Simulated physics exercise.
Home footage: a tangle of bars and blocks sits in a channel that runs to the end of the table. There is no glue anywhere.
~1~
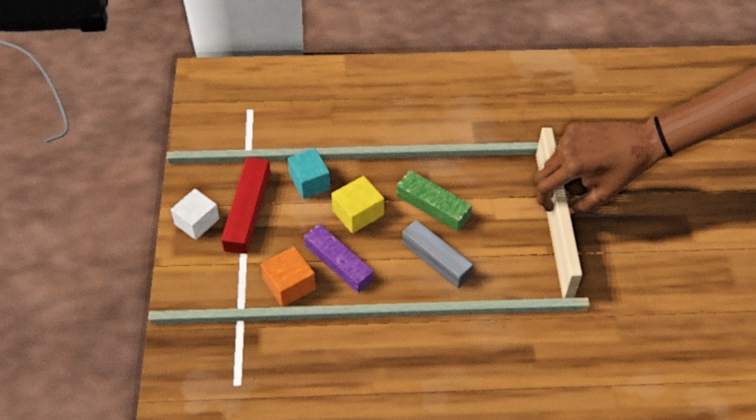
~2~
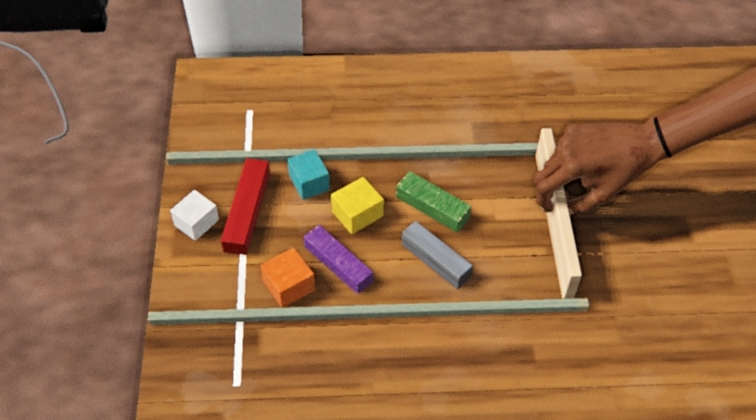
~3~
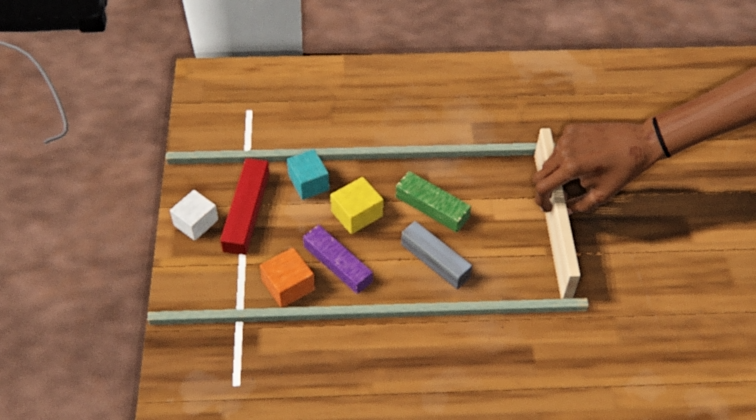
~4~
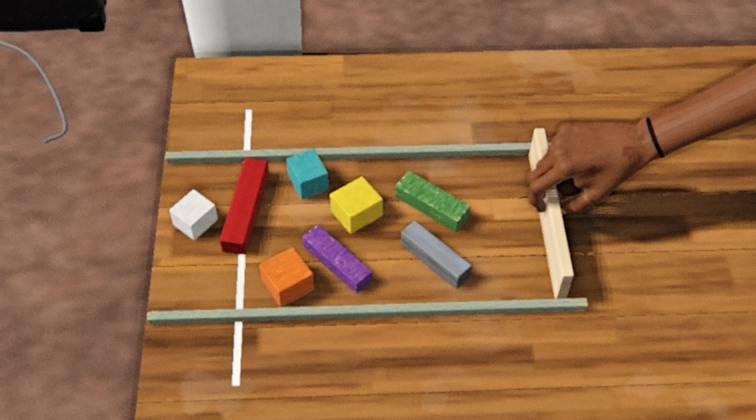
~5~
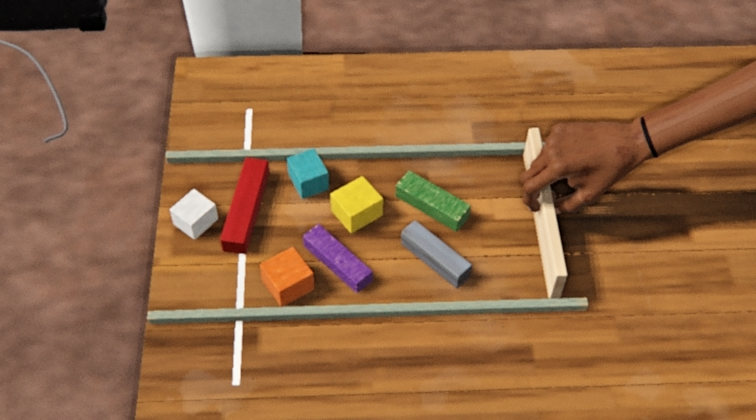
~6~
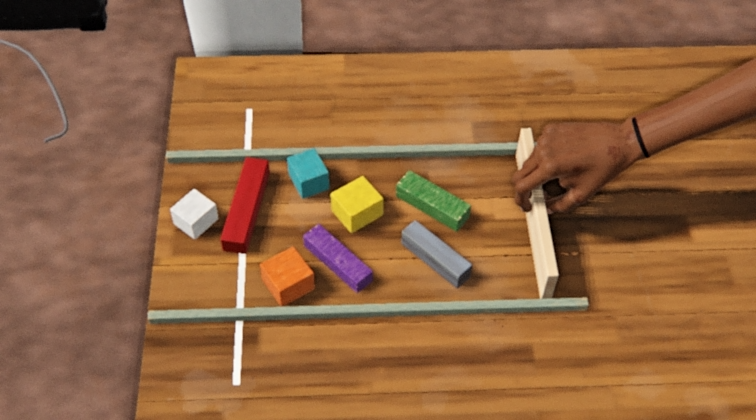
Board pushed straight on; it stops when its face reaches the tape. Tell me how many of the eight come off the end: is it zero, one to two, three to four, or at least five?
What drops is a single piece or a pair.
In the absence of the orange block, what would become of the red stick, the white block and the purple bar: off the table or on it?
Note: Red stick is on by the end; white block is off by the end; purple bar is on by the end.
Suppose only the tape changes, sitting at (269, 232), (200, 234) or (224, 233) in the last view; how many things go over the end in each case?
Those tries give 0, 4 and 2.
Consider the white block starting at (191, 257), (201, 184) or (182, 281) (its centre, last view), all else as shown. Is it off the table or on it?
One place at a time, it goes down; then it goes down; then it goes down.
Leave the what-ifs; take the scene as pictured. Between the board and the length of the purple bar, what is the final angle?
It sits some 0° out of line.
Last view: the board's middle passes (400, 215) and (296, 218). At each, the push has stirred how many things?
At the first point the count is 3, at the second it's 8.
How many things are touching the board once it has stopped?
That would be 2 of them.
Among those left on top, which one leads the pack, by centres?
Going by centres, it is the red stick.
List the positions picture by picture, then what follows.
White block (195, 214); red stick (247, 205); orange block (288, 277); board (557, 211); tape (245, 233), in the first picture.
Red stick (246, 206); turquoise block (309, 175), in the second picture.
Orange block (287, 278); board (556, 211), in the third picture.
White block (194, 215); purple bar (337, 259), in the fourth picture.
Red stick (246, 205); green bar (433, 201), in the fifth picture.
White block (195, 214); red stick (246, 204); orange block (288, 277); board (536, 211); tape (244, 233), in the sixth picture.
Soon after, none off yet; white block at rest near (195, 214); red stick at rest near (246, 204); orange block at rest near (288, 277).
Then, none off yet; white block at rest near (195, 214); red stick at rest near (246, 204); orange block moved a little near (271, 277).
At rest, the number that fall off is one or two; fallen, white block.
